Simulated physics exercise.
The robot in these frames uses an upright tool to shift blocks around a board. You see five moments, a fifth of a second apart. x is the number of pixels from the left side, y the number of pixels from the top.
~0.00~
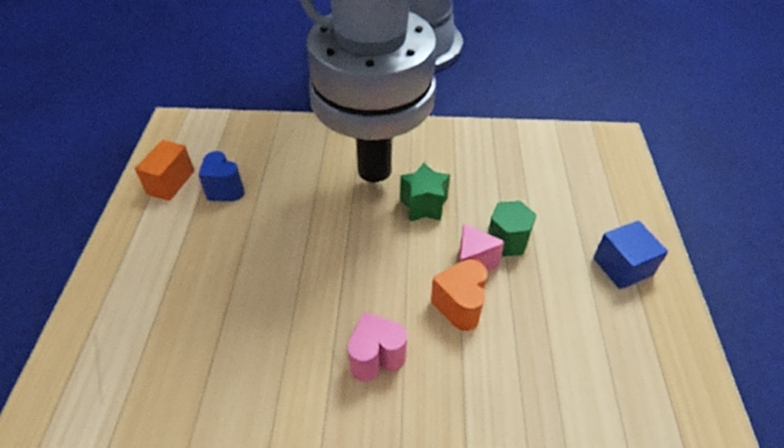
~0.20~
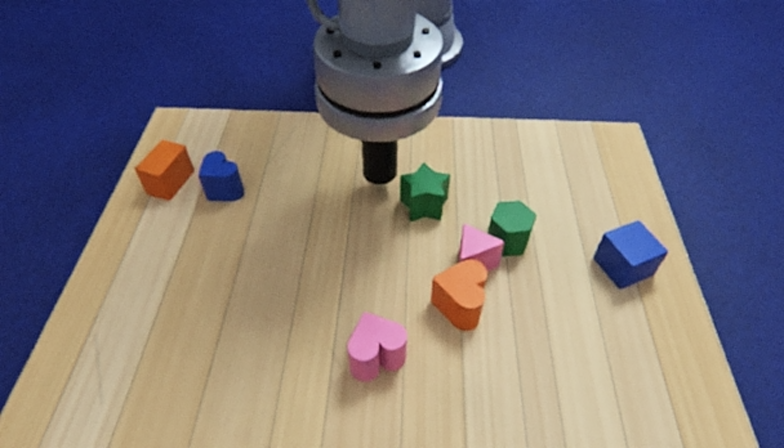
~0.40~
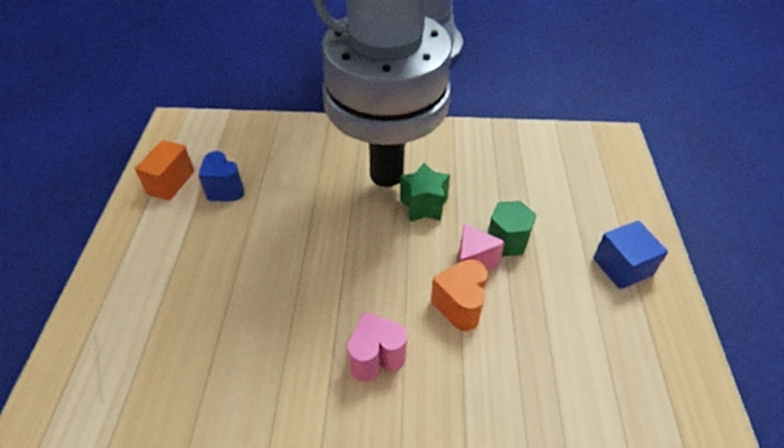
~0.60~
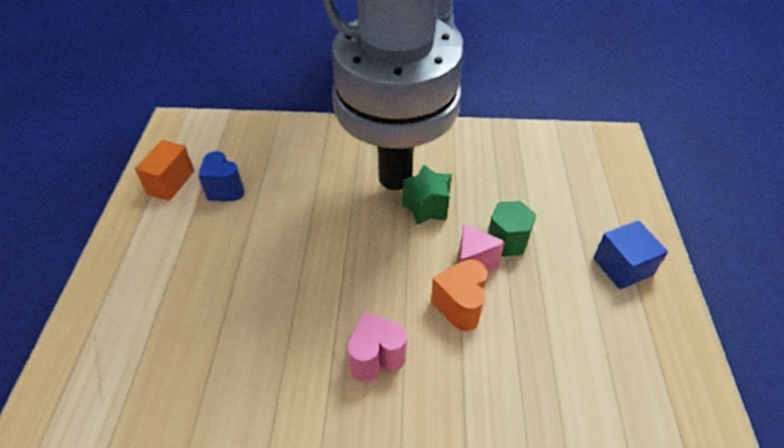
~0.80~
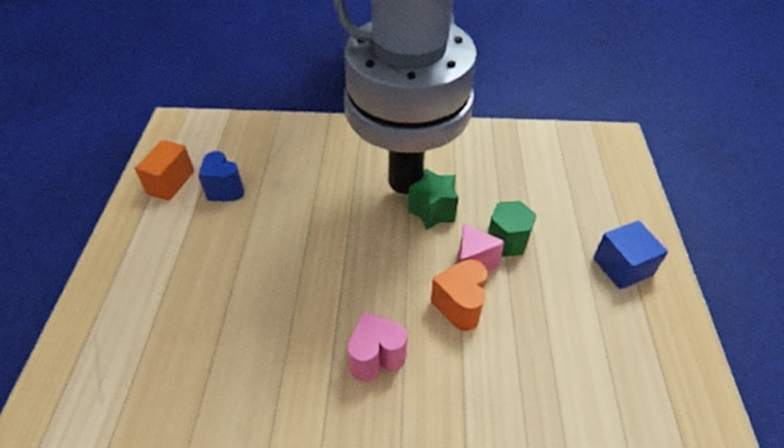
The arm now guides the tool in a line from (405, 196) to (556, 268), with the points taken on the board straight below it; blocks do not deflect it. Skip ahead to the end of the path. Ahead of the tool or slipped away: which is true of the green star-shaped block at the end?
I'd say it is still being pushed.
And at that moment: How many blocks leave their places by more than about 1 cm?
The count is three or more.
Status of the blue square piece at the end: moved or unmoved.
Well, the blue square piece shifts from its place.
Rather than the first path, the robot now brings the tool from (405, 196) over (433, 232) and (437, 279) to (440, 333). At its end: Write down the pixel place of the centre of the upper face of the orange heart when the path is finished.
Most likely (488, 322).
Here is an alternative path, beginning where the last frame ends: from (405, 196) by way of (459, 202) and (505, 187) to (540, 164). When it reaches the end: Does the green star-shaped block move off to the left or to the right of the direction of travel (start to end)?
With start-to-end as forward, it shifts right.
On the path given first. One third of the way, tool (454, 205); green star-shaped block (487, 211); pink triangular piece (478, 244); green six-sided block (532, 221), turned 25° anticlockwise.
Two thirds of the way, tool (506, 229); green star-shaped block (541, 239); pink triangular piece (478, 245); green six-sided block (586, 237), turned 70° anticlockwise; blue square piece (640, 243).
At the end, tool (561, 254); green star-shaped block (596, 269), turned 20° clockwise; pink triangular piece (478, 245); green six-sided block (634, 249), turned 120° anticlockwise; blue square piece (679, 244), turned 20° clockwise.
